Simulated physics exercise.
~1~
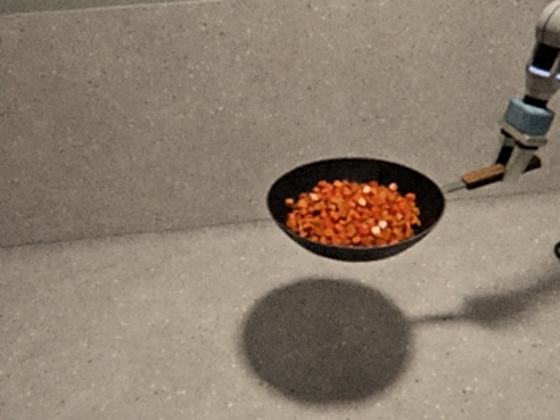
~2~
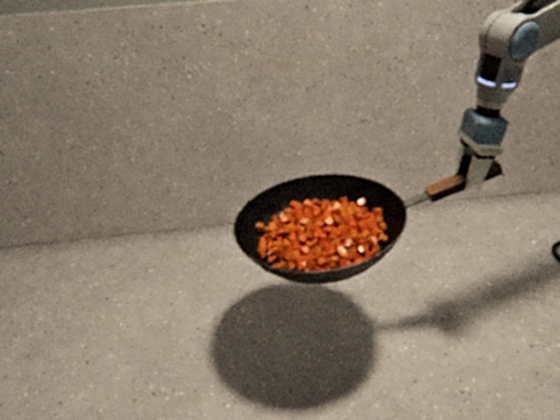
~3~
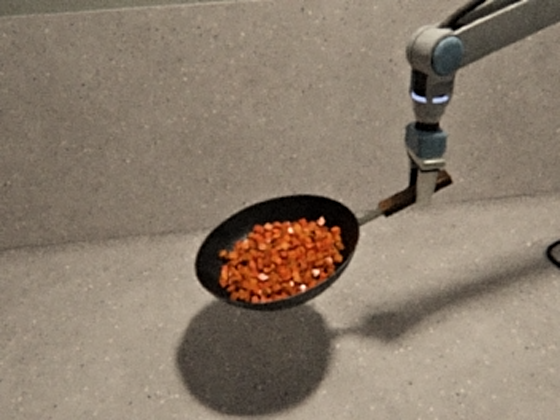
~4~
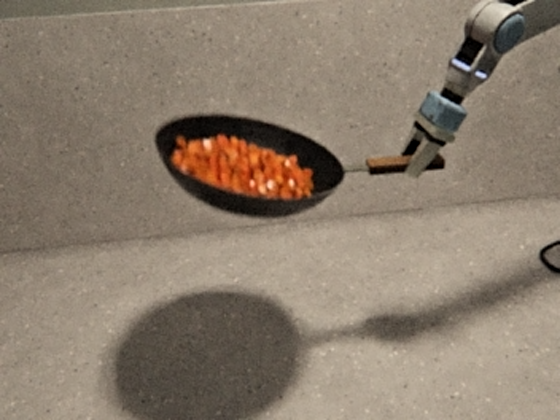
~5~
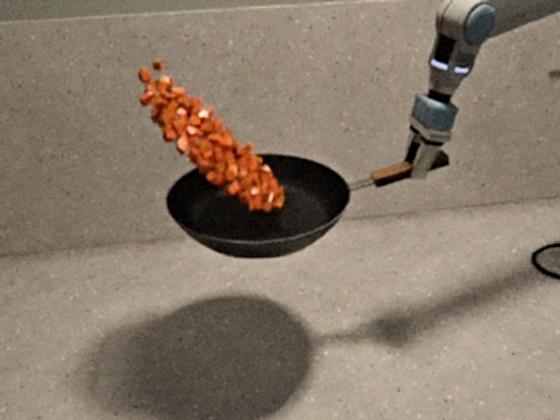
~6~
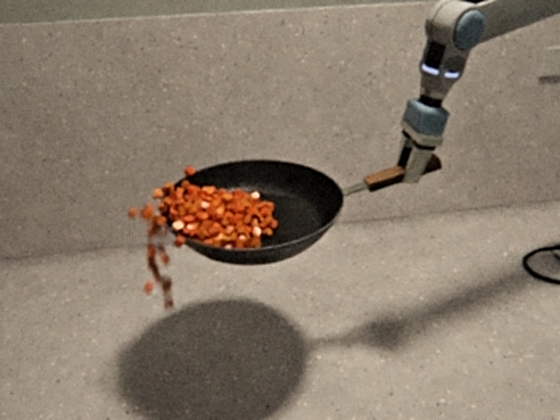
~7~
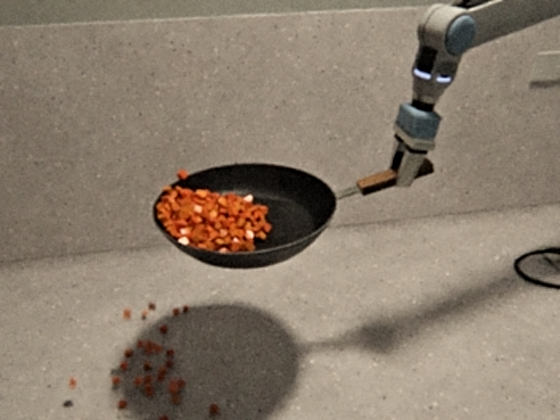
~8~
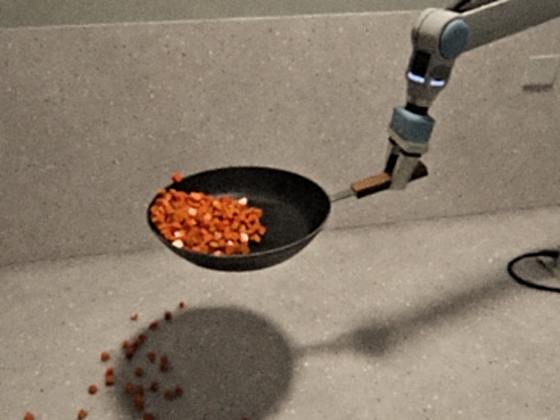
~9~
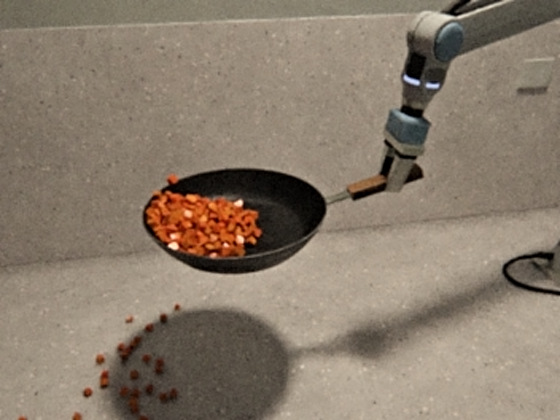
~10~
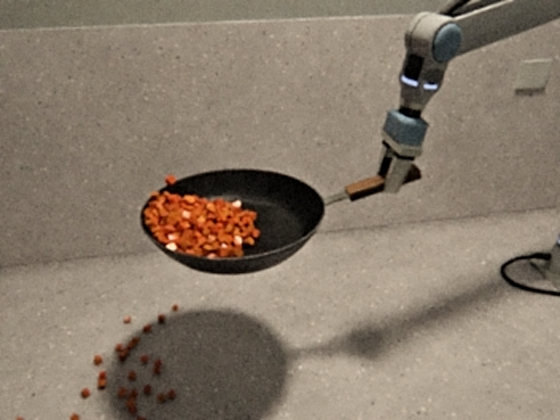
A robot arm swings a frying pan and tosses orange vegetable dice, spilling some below.
